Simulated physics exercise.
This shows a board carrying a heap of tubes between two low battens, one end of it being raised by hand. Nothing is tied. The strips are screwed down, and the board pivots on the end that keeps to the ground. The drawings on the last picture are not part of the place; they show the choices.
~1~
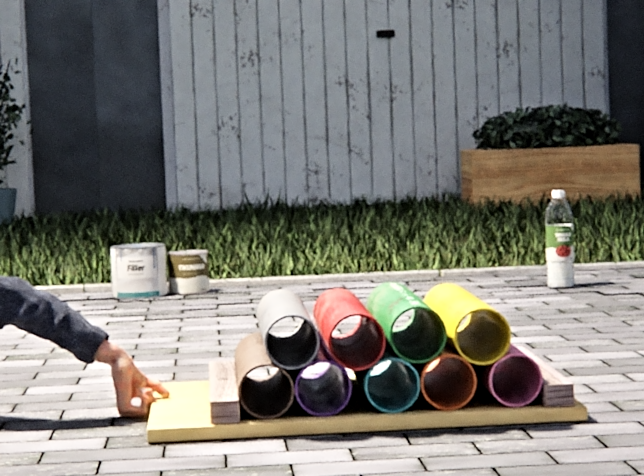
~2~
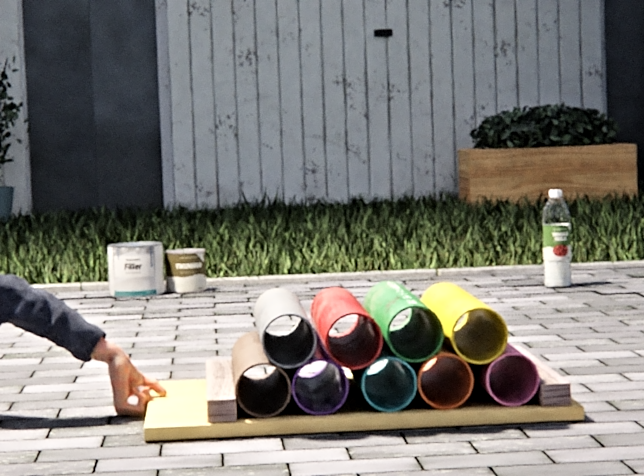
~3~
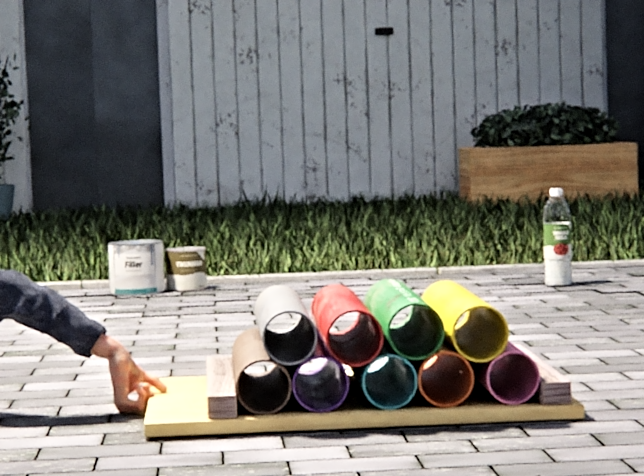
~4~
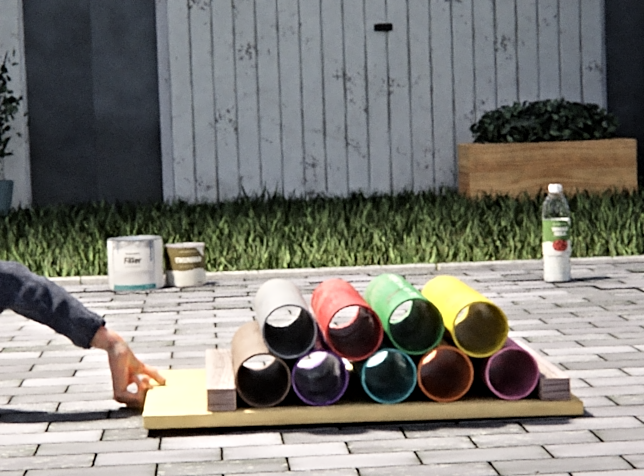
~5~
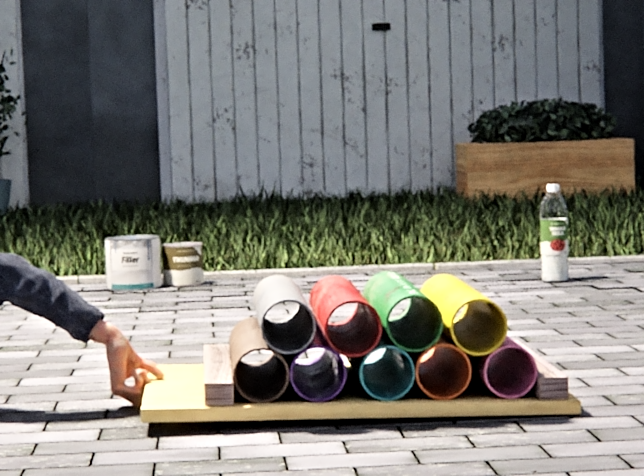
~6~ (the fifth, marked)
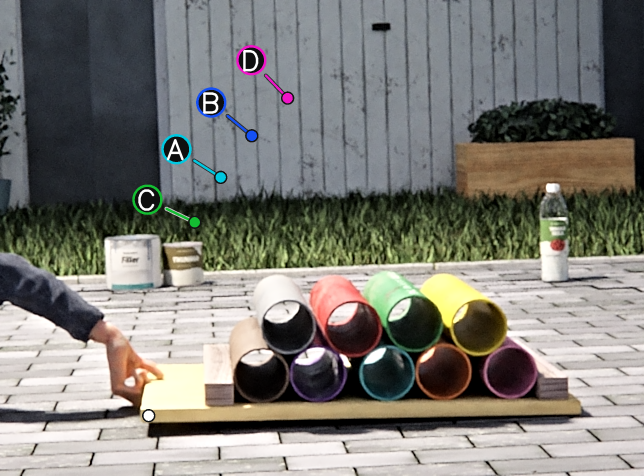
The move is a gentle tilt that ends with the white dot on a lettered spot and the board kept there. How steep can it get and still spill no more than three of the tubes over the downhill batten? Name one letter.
Lift it to C and no more.
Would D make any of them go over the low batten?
Yes.
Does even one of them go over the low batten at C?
Yes.
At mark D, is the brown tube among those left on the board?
Yes, with D.
On the marked copy, A at (221, 177); B at (252, 136); C at (195, 222); D at (288, 98); the white dot at (149, 416).
Following C. Soon after the start, board at 16°.
Later, board at 28°.
In the end, board at 28°, two over the low batten (green, yellow).
As for the rest, A four over the low batten (green, grey, red, yellow); B four over the low batten (green, grey, red, yellow); D four over the low batten (green, grey, red, yellow).
